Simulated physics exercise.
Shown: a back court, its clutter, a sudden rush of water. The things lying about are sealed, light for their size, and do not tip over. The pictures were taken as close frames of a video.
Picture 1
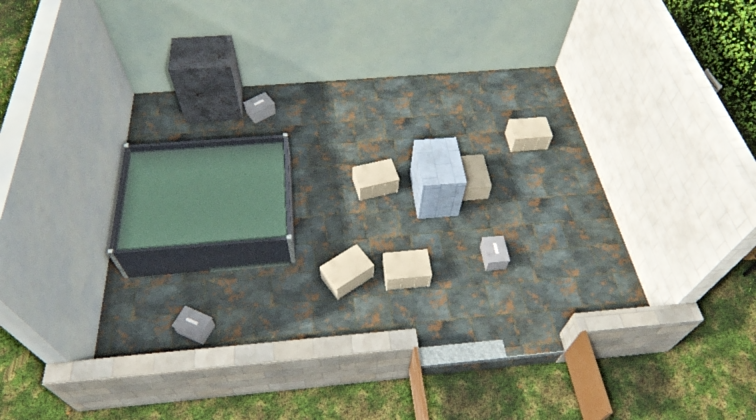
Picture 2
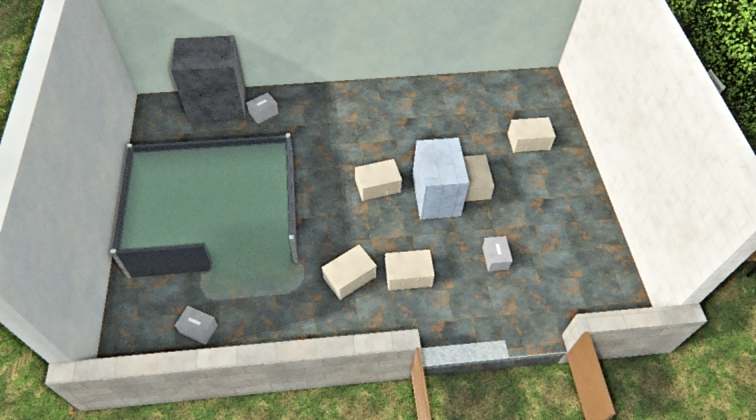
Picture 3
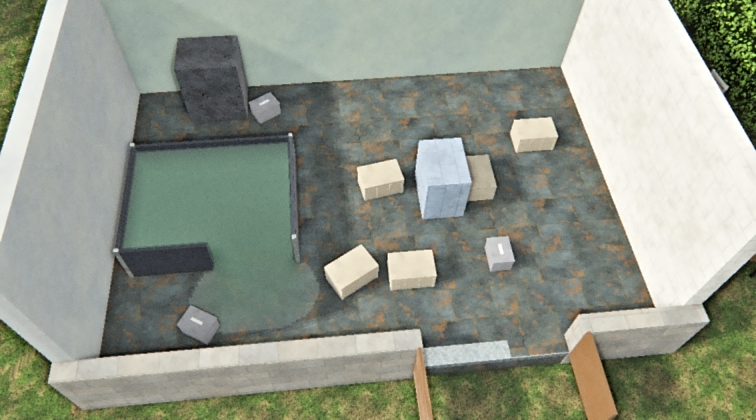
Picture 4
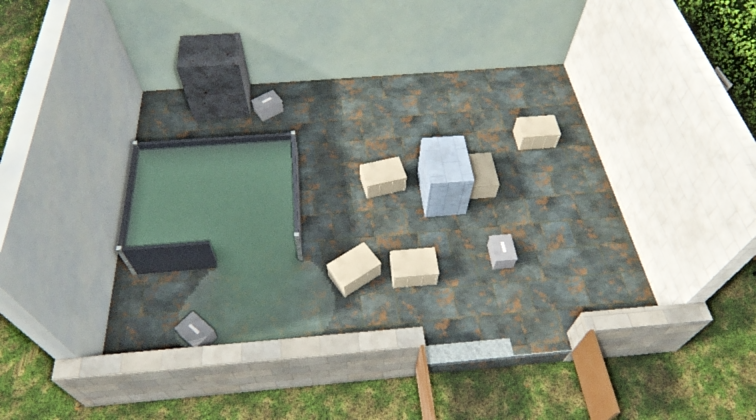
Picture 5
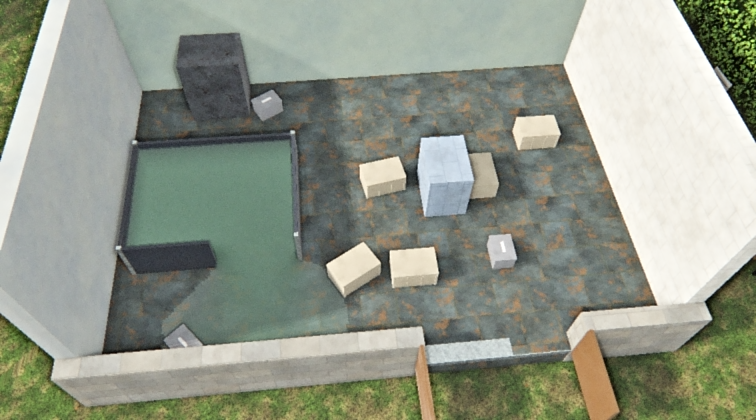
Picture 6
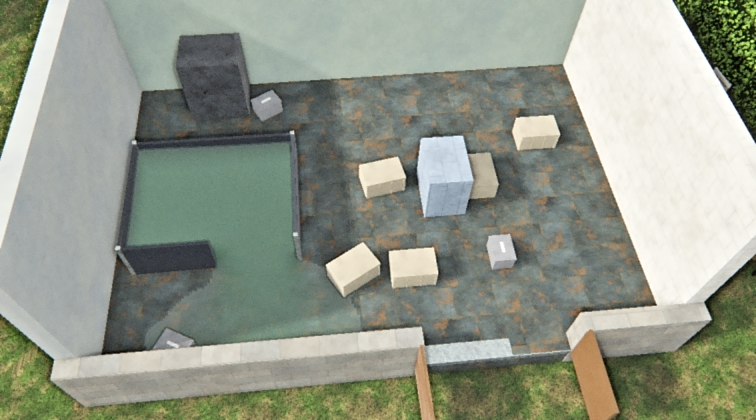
Walled back court with green water spreading through a gap in a dark-sided tank and pushing one small grey tote toward the front wall.
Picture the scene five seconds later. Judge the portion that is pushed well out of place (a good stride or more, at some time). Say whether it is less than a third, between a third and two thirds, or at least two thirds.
The result is a share of a third to two thirds.
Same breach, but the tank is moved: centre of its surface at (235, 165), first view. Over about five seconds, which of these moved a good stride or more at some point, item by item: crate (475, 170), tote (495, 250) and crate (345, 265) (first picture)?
First never went far, then displaced far, then displaced far.
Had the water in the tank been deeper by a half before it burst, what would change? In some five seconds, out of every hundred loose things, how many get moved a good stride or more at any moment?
Close to 60 % of the lot.
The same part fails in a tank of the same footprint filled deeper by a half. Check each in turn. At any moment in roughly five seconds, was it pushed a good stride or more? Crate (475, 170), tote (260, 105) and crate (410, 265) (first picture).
Object 1: Didn't cover it. Object 2: Didn't cover it. Object 3: Covered it.
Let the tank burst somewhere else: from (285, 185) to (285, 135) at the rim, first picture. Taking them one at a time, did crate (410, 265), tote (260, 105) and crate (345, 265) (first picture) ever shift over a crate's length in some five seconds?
As listed: Shifted that much, no, short of that.
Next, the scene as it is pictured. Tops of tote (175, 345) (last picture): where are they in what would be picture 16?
Near (140, 275).
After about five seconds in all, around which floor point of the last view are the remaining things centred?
That averages to about (399, 181) on the floor.
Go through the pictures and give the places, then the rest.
A tote at (192, 322), on the bottom; a tote at (496, 249) rests on the ground; 0 of 8 have shifted, in the first picture.
A tote at (195, 322) rests on the ground; a tote at (499, 249), on the bottom; 0 of 8 have shifted, in the second picture.
A tote at (197, 321), on the bottom; a tote at (501, 249) rests on the ground; 0 of 8 have shifted, in the third picture.
A tote at (194, 329) rests on the ground, close to its start; a tote at (504, 247), on the bottom; 1 of 8 have shifted, in the fourth picture.
A tote at (183, 342), on the bottom, a stride from its start; a tote at (503, 247) rests on the ground; 1 of 8 have shifted, in the fifth picture.
A tote at (173, 345) rests on the ground, a stride from its start; a tote at (503, 247) rests on the ground; 1 of 8 have shifted, in the sixth picture.
A moment on, 1 of 8 are well off their spots; 0 afloat.
Next, 1 of 8 are well off their spots; 1 afloat.
Later, 2 of 8 are well off their spots; 1 afloat.
In the end, 3 of 8 are well off their spots, and 3 have been at some point; 1 afloat.
